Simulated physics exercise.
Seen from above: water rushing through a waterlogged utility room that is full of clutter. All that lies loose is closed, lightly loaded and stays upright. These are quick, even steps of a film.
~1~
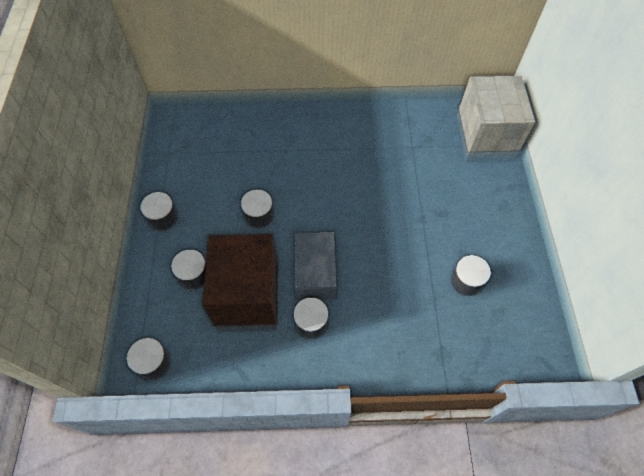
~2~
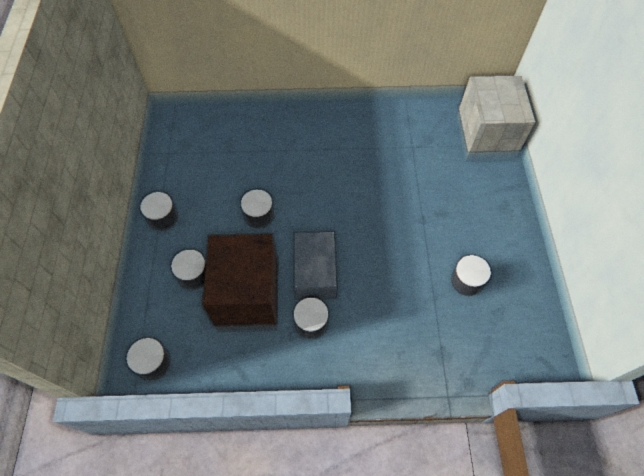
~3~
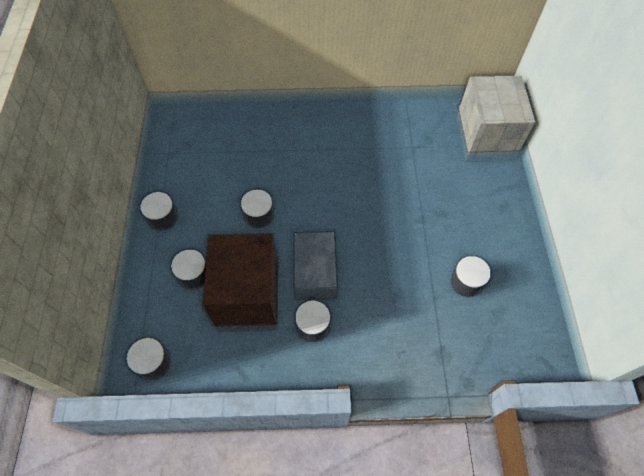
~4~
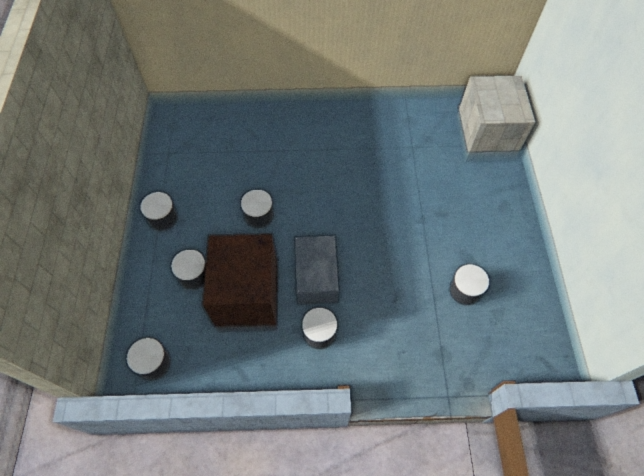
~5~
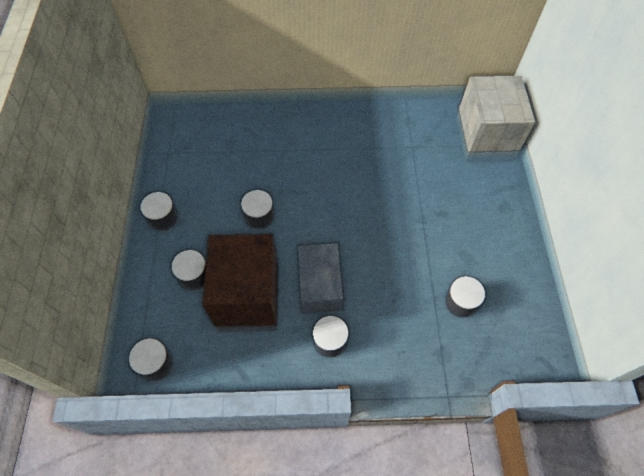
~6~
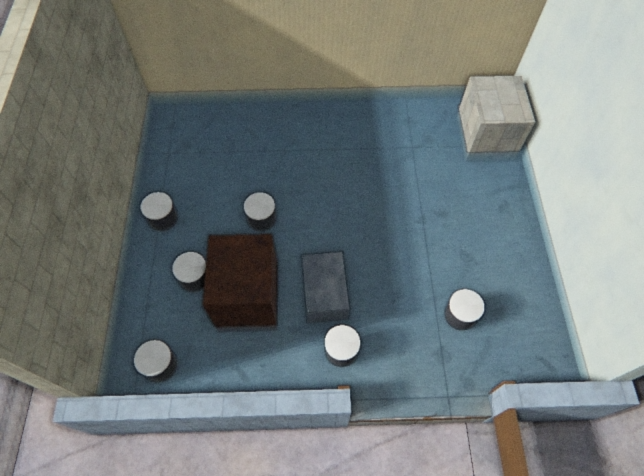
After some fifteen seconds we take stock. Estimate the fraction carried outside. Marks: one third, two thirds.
It is two thirds or more.
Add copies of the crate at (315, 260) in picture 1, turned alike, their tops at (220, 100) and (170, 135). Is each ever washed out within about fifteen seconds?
In turn: Inside, left behind.
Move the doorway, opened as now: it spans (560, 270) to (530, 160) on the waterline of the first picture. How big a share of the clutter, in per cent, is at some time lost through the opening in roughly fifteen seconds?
I make it 30 per cent.
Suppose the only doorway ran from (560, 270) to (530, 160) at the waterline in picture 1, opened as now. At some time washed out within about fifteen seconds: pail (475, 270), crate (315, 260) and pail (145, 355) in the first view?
One after the other: Carried outside, through, still in.
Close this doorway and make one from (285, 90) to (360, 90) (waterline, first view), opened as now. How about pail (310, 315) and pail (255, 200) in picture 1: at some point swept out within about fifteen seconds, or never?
In turn: Inside, through.
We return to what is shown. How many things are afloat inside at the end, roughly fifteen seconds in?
That makes 1.
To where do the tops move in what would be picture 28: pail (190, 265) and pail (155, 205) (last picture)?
Near (230, 366) and (170, 254).
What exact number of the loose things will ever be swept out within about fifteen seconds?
It comes to 6.
A moment on, 0 of 7 are out; 7 afloat.
Next, 3 of 7 are out; 4 afloat.
Later, 5 of 7 are out; 2 afloat.
In the end, 6 of 7 are out; 1 afloat.
